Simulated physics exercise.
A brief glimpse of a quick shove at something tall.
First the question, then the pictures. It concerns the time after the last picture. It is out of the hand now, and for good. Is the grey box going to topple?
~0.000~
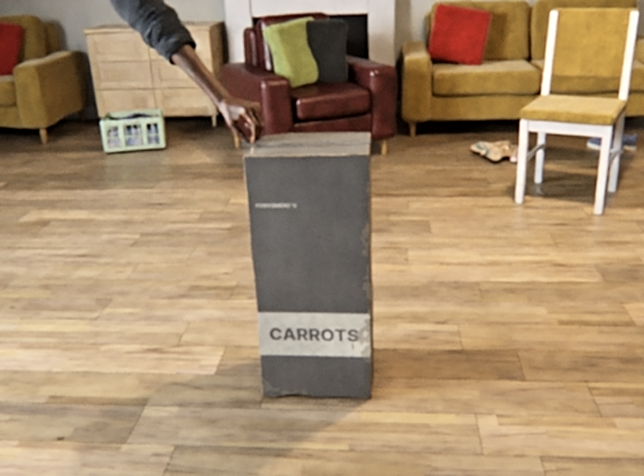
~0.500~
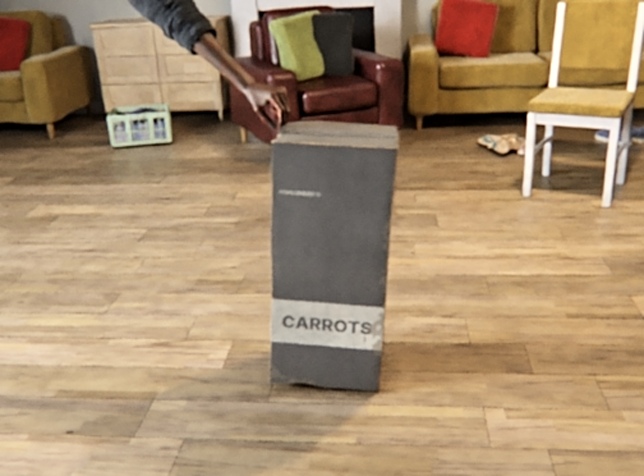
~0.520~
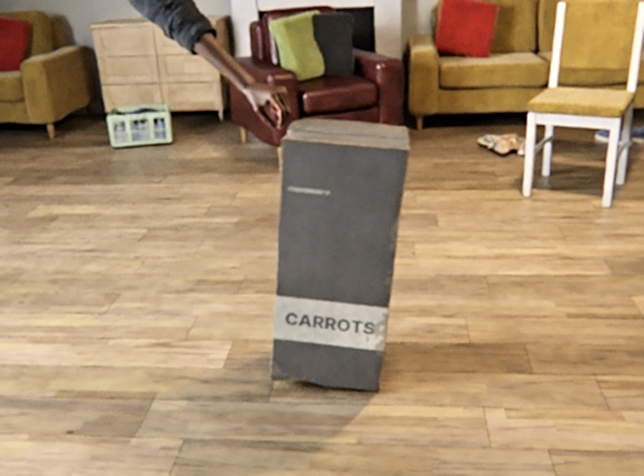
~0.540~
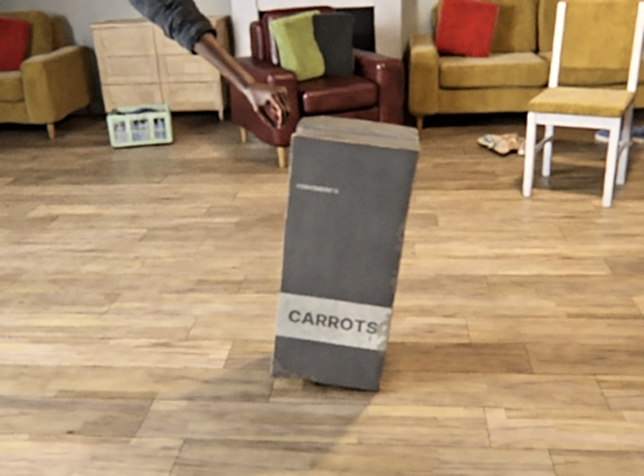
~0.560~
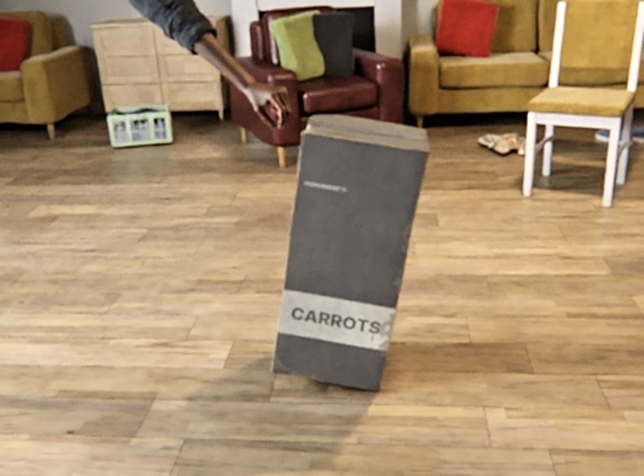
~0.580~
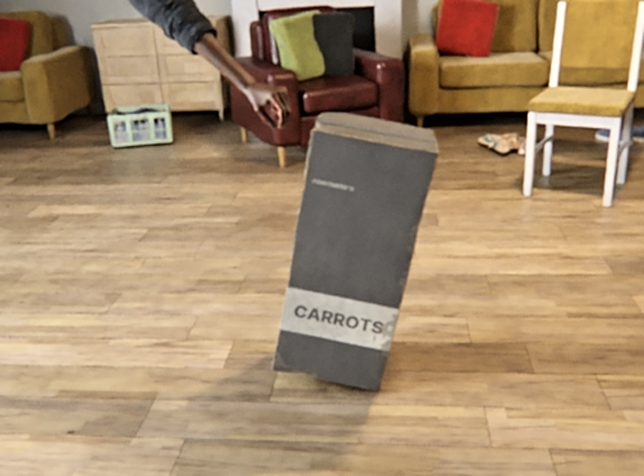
Yes - it topples.
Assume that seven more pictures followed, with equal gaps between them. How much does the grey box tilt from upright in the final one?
25°.
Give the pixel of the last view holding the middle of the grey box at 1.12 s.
About (472, 281).
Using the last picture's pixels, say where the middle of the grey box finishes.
I'd say it stops near (506, 325).
Around 0.88 s, grey box 35° off upright near (407, 252).
Around 1.12 s, grey box 64° off upright near (472, 281).
Finally (1.9 s), the grey box topples, near (506, 325).
